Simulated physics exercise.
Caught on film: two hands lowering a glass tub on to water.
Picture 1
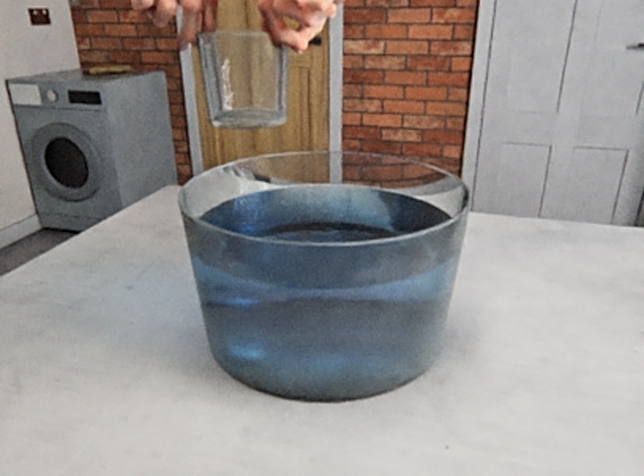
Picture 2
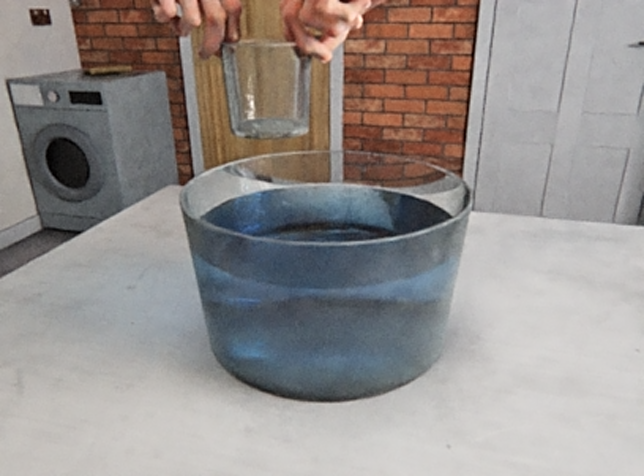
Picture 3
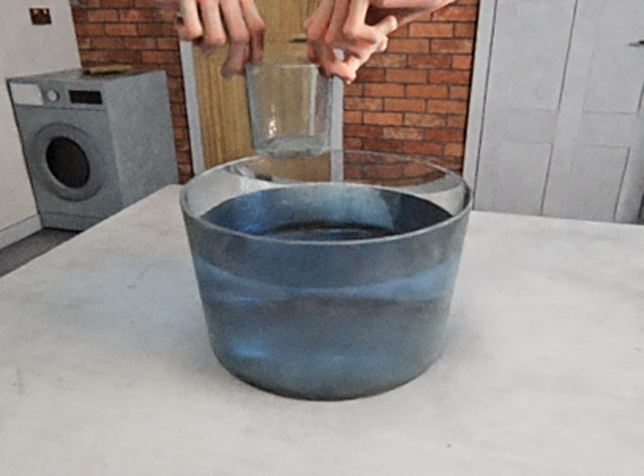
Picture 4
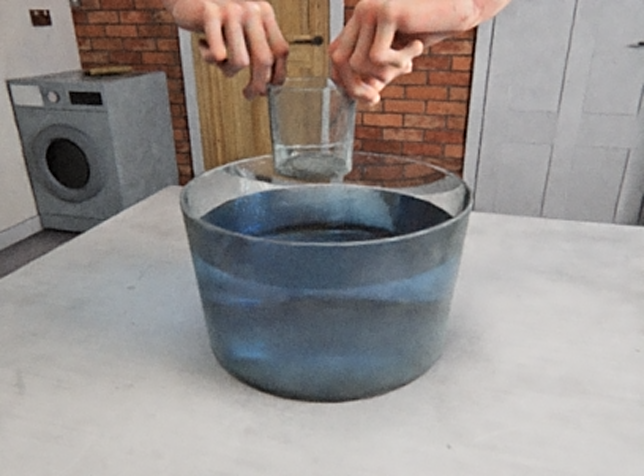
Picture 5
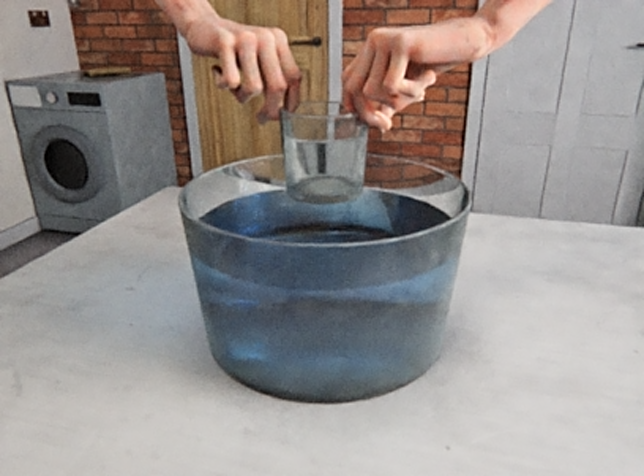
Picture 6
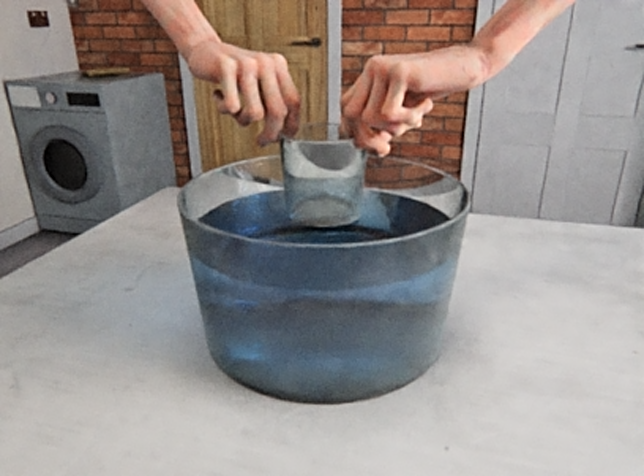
In a room with a brick wall, a wooden door and a grey front-loading washing machine at the left, a still camera looks slightly down on a pale tabletop. A wide, clear glass bowl of blue-tinted water stands in the middle. Two hands grip a small, empty glass tub by its rim and lower it steadily, drifting slightly right, until it is just over the water.
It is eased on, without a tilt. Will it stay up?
It floats.
Next, the tub dips into the water.
After that, it bobs and steadies.
Finally, the tub floats with about half of its side showing.
